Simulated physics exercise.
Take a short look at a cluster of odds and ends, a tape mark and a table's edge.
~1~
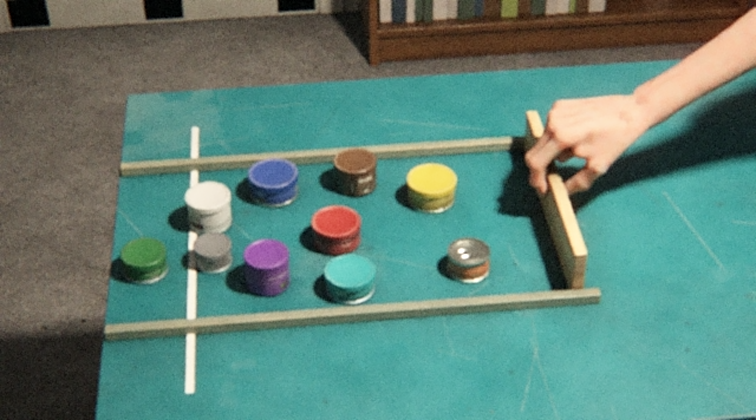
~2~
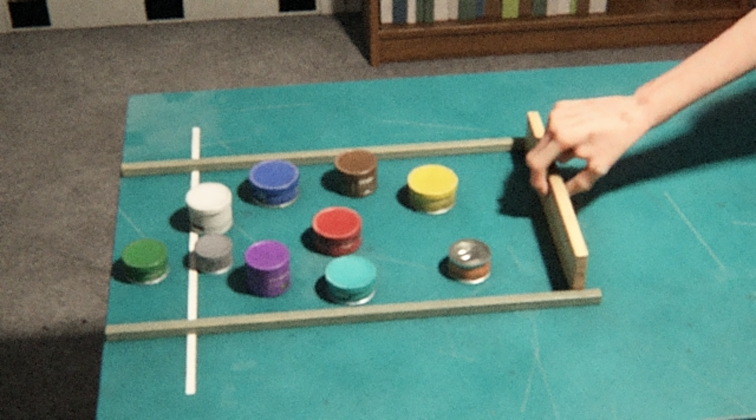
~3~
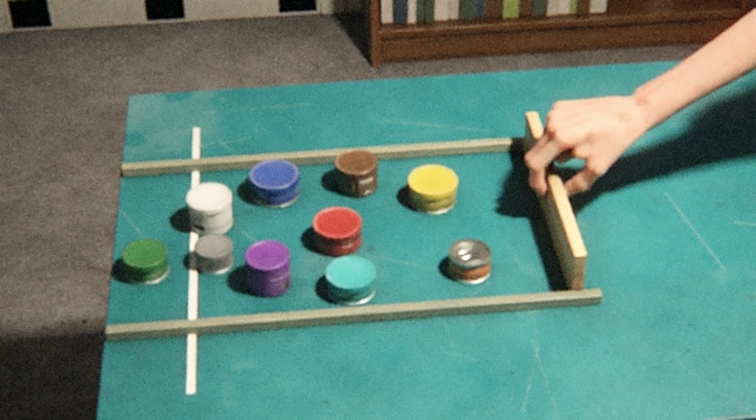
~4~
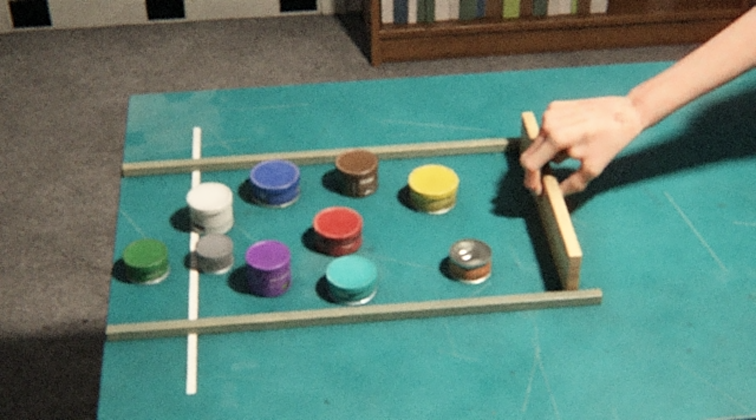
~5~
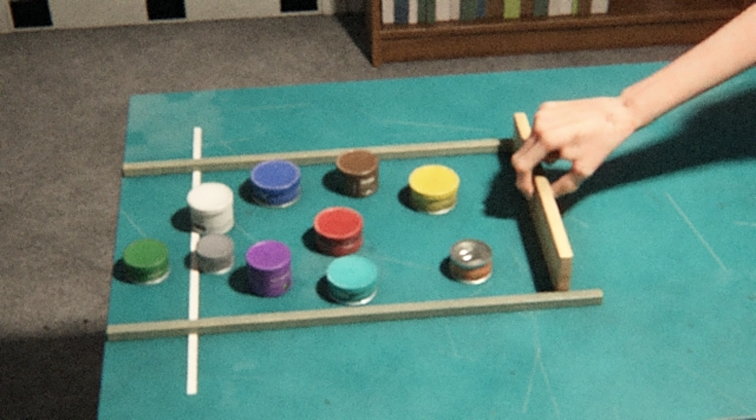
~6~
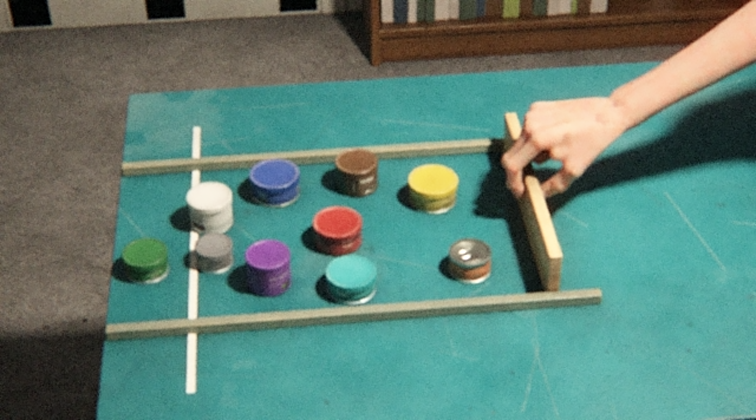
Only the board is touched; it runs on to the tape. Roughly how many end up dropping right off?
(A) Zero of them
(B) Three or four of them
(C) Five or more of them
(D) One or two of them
D.
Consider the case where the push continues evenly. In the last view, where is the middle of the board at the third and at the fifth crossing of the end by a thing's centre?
At (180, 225) for the third, at (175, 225) for the fifth.
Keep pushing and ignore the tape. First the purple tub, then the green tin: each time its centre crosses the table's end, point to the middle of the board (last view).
Roughly at (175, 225) and roughly at (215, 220).
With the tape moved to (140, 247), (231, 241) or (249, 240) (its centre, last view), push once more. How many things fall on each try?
Tallies in the order given: 5, 0, 0.
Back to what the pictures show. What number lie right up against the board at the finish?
5.
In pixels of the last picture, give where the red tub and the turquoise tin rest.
First (169, 240), then (167, 303).
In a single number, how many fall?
The total comes to 1.
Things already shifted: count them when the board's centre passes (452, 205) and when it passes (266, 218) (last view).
I make it 2 at the first spot and 9 at the other.
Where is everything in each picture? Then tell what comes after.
Green tin (145, 261); white pot (209, 209); grey tin (213, 253); board (553, 197); tape (193, 243), in the first frame.
White pot (210, 210); orange tin (470, 261), in the second frame.
Grey tin (214, 254); red tub (337, 232), in the third frame.
Green tin (146, 262); blue tin (275, 184), in the fourth frame.
White pot (211, 210); yellow pot (434, 190), in the fifth frame.
Green tin (146, 261); white pot (210, 210); grey tin (214, 253); board (531, 199); tape (194, 243), in the sixth frame.
Early on, none off yet; green tin at rest near (146, 261); white pot at rest near (210, 210); grey tin at rest near (214, 253).
A while later, none off yet; green tin at rest near (146, 261); white pot at rest near (210, 210); grey tin moving near (211, 251).
Finally, the number that fall off is one or two; lost, green tin.
